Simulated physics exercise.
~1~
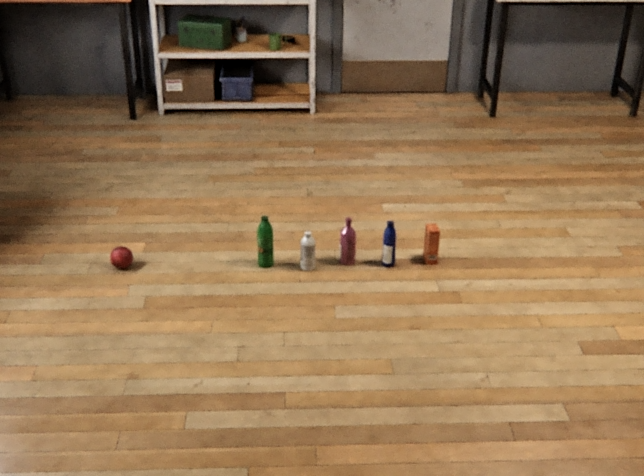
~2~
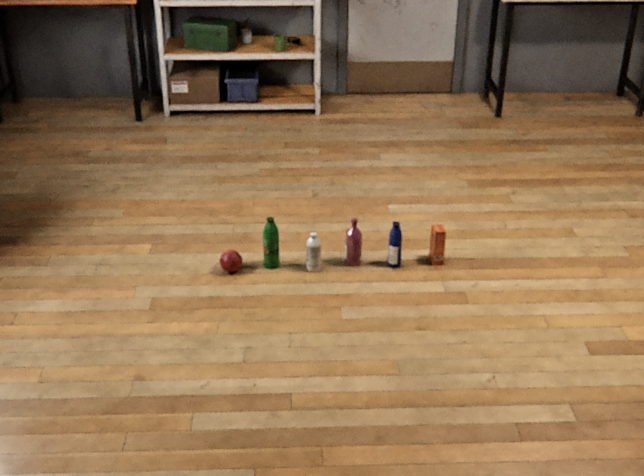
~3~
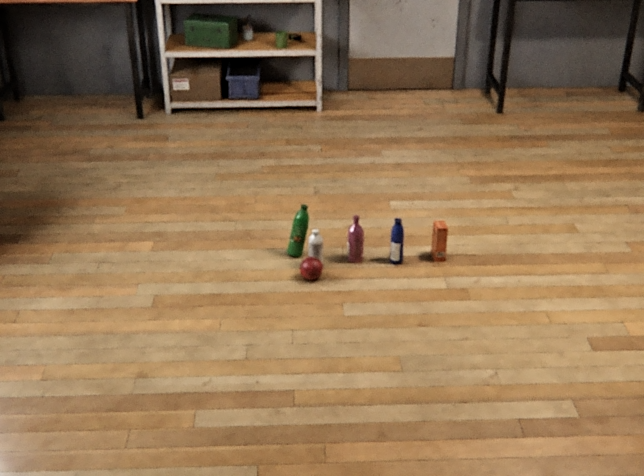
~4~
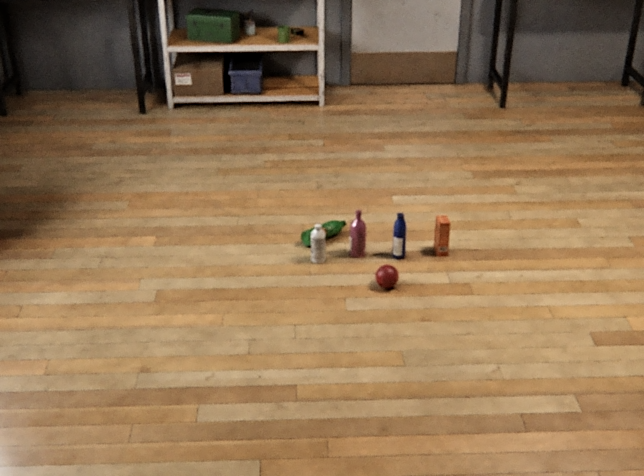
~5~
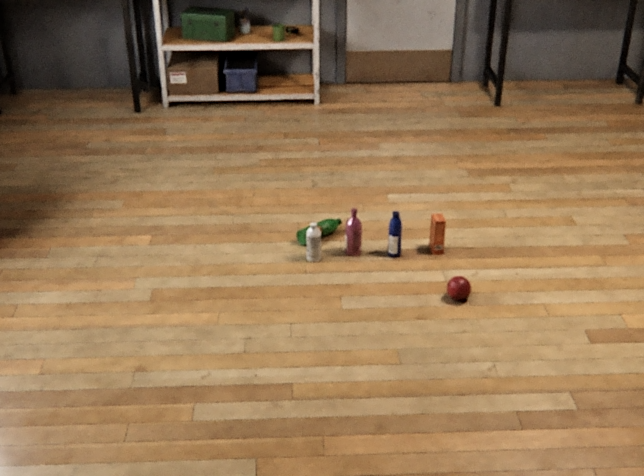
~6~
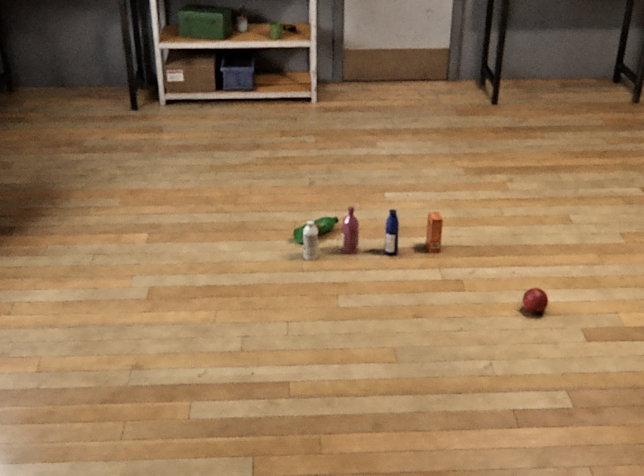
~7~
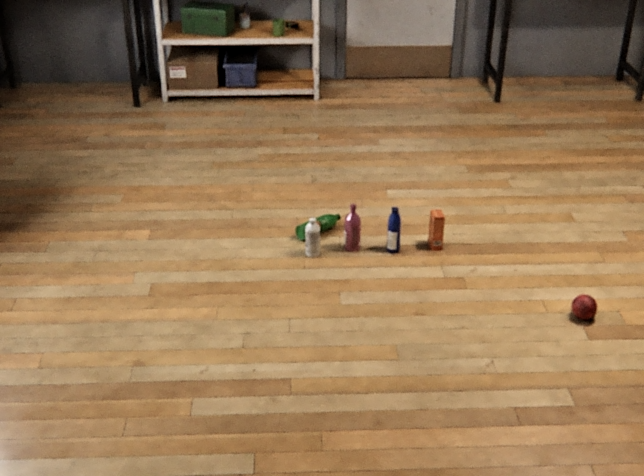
At the start, a red ball is on a wooden floor, left of a row made up of a green bottle, a white bottle, a pink bottle, a blue bottle and an orange carton. The ball rolls right and reaches the green bottle, which shifts and leans over. As the ball passes in front of the white bottle, the green one topples onto its side behind it. The ball keeps rolling right and toward the viewer, clear of the other items. It ends far to the right, with only the green bottle lying down and the other four items still upright.
